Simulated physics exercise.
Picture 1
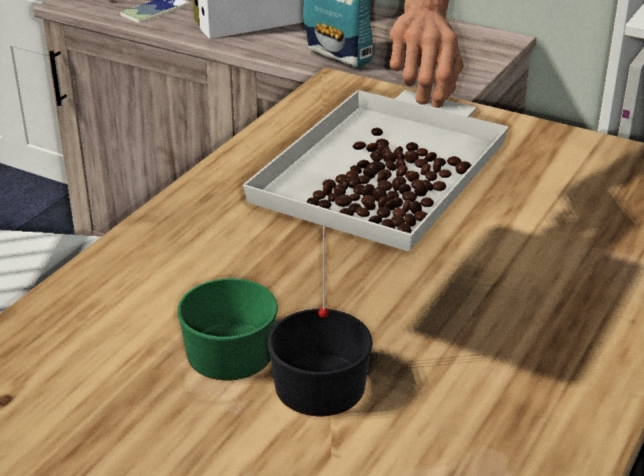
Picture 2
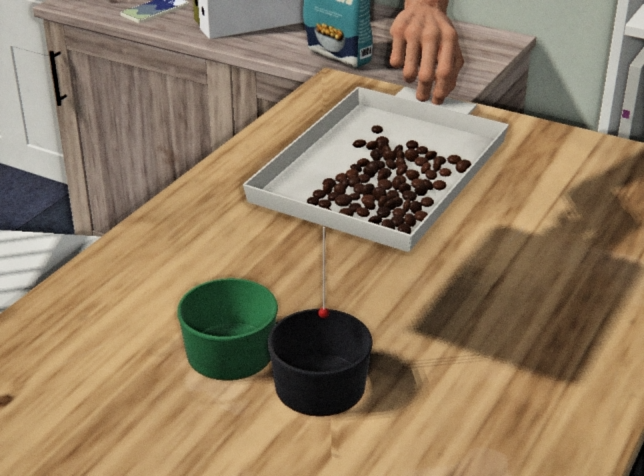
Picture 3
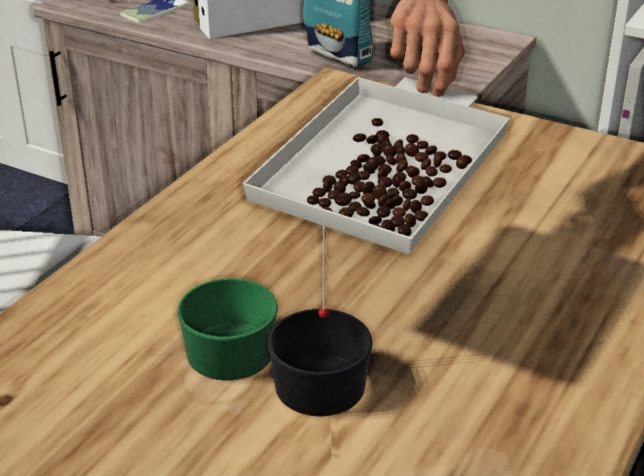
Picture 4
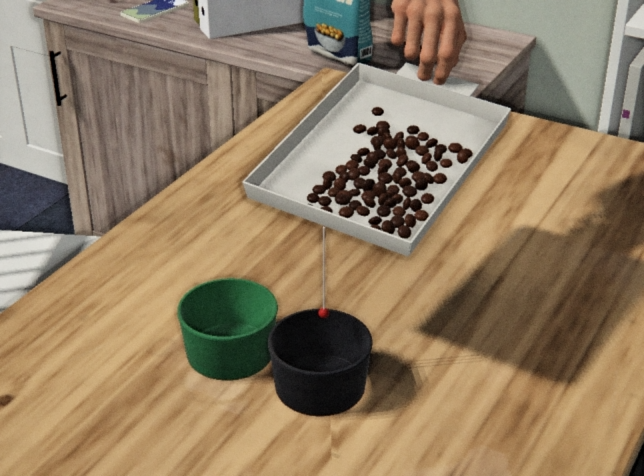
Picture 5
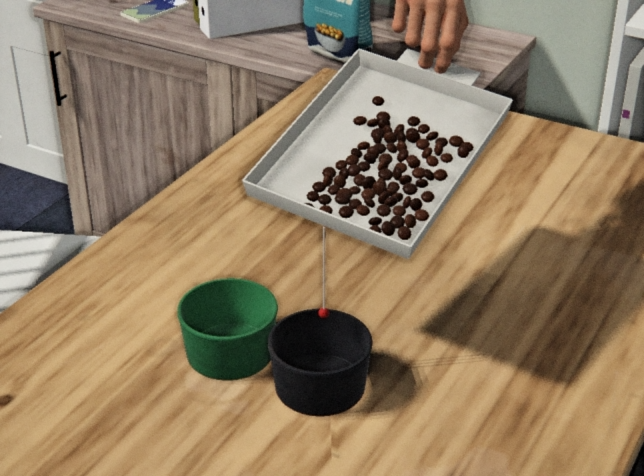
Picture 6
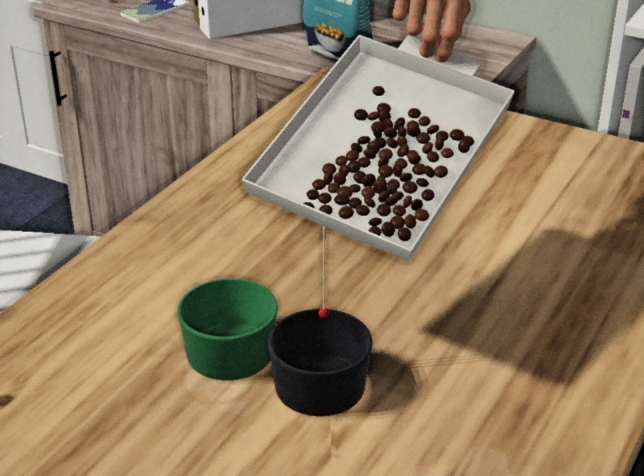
A white tray of flat chocolate drops, gripped by a hand at its far edge, gradually tilts as that edge rises and its near right corner dips slightly, above a green dish and a black dish on a wooden table.
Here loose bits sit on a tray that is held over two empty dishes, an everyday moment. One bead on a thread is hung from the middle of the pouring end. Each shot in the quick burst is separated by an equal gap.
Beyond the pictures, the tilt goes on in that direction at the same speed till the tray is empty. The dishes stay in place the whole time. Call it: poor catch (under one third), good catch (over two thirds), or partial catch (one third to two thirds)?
Poor catch.
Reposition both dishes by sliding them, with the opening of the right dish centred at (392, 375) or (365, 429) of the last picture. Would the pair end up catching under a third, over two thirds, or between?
First place: More than two thirds. Second place: Under a third.
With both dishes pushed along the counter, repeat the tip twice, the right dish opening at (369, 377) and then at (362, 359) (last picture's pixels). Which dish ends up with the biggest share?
In the first try it is the one to the right, in the second it is the one to the right.
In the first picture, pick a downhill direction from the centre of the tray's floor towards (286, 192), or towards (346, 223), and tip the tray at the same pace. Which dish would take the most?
For the first try I'd say the dish over on the left, and for the second, the dish over on the right.
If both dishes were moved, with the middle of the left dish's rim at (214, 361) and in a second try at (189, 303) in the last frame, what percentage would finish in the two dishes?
About 0 per cent, then about 0 per cent.
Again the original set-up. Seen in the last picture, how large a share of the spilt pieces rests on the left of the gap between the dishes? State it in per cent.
I make it about 0 percent or so.
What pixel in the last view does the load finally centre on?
Last view, centre at rest - approx. (386, 421).
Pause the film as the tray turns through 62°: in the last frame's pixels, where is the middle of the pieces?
Somewhere about pixel (390, 195).
Soon after the last picture, tray tipped steeply; all on the tray.
A little later, tray tipped past a quarter turn; about half on the tray; a stray few in the right dish; about a quarter outside both; about a quarter in the air.
Later still, tray tipped past a quarter turn; about a quarter in the right dish; most outside both.
At rest, tray tipped past a quarter turn; about a quarter in the right dish; none in the left dish; most outside both.
